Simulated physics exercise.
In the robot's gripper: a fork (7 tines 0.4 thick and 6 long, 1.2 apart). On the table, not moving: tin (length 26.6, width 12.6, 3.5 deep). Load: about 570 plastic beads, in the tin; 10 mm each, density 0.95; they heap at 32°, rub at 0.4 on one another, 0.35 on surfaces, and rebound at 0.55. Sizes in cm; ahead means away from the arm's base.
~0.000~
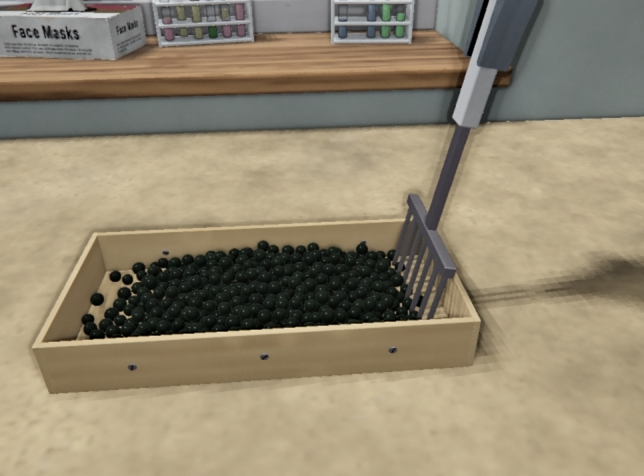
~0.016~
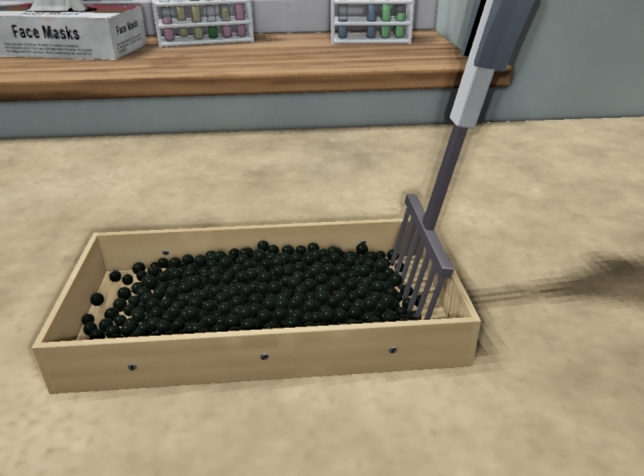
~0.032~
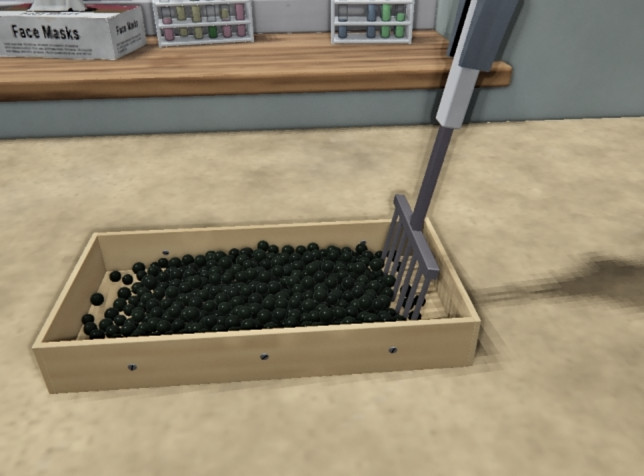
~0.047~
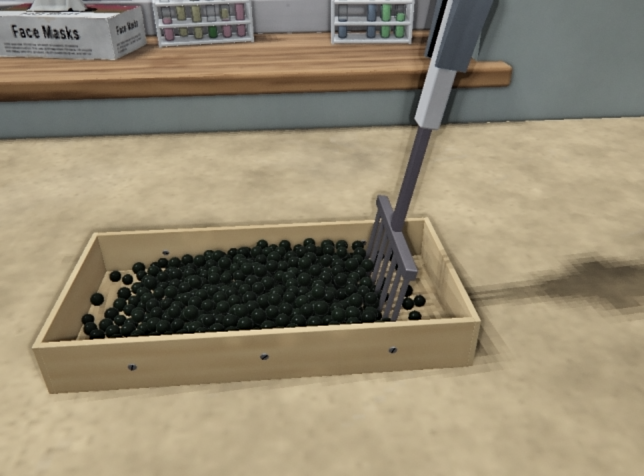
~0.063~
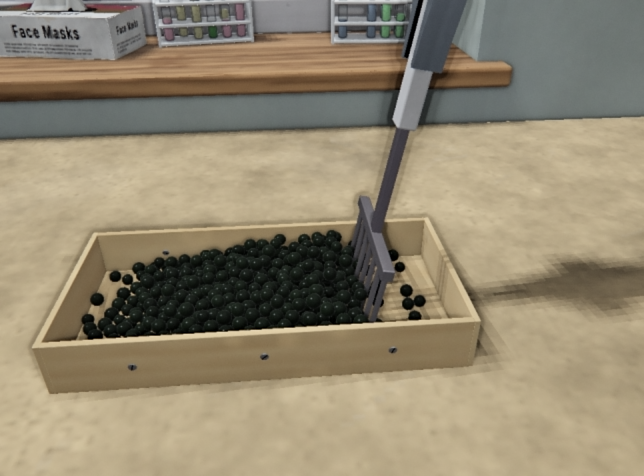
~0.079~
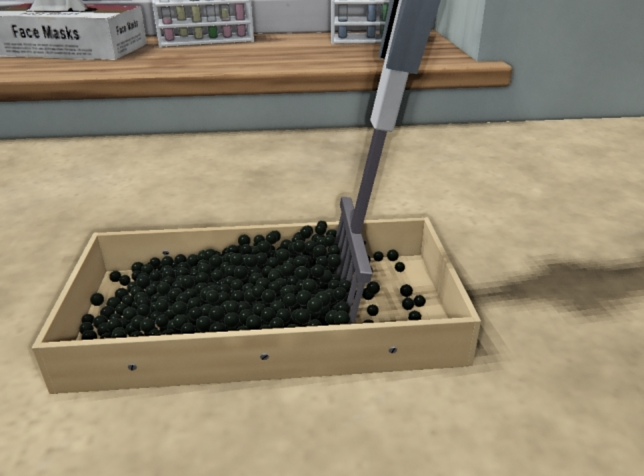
A rake-like fork held by a robot gripper swept left through dark beads in a shallow wooden tray, bunching most of them ahead of its tines while a few were left scattered behind on the right.
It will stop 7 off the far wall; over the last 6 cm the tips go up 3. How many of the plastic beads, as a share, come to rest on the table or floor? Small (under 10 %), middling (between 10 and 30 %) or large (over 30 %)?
On the table or floor the share is middling, between 10 and 30 %.
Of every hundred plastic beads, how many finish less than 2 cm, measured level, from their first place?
About 10 per cent.
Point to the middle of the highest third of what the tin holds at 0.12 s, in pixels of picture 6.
At about (248, 280).
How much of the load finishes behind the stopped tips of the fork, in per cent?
About 30 per cent.
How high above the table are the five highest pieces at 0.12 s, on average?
Roughly 6 cm.
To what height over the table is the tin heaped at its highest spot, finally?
Some 5.0 cm.
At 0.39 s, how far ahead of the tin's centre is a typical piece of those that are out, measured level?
About 20 cm.
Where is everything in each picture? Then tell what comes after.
In the first picture, the fork bar at (429, 232), sloping 79°; upper third of the load around (266, 293), from x 80 to 450, top at y 245; 568 in the tin.
In the second picture, the fork bar at (426, 232), sloping 79°; upper third of the load around (267, 293), from x 80 to 450, top at y 245.
In the third picture, the fork bar at (414, 232), sloping 79°; upper third of the load around (280, 293), from x 80 to 450, top at y 245.
In the fourth picture, the fork bar at (394, 233), sloping 79°; upper third of the load around (291, 290), from x 80 to 450, top at y 245.
In the fifth picture, the fork bar at (374, 234), sloping 79°; upper third of the load around (284, 287), from x 80 to 450, top at y 235.
In the sixth picture, the fork bar at (354, 235), sloping 79°; upper third of the load around (277, 285), from x 70 to 450, top at y 225; 568 in the tin.
After 0.12 s, sloping 79°, highest piece 6 above the table; 567 in the tin, 1 in flight or on the tool.
After 0.17 s, sloping 79°, highest piece 7 above the table; 565 in the tin, 1 on the table or floor, 2 in flight or on the tool.
After 0.39 s, sloping 79°, highest piece 5 above the table; 458 in the tin, 107 on the table or floor, 3 in flight or on the tool.
After 1.09 s, sloping 79°, highest piece 5 above the table; 457 in the tin, 111 on the table or floor.
In the end, 457 in the tin, 111 on the table or floor. That is 20 % on the table or floor.
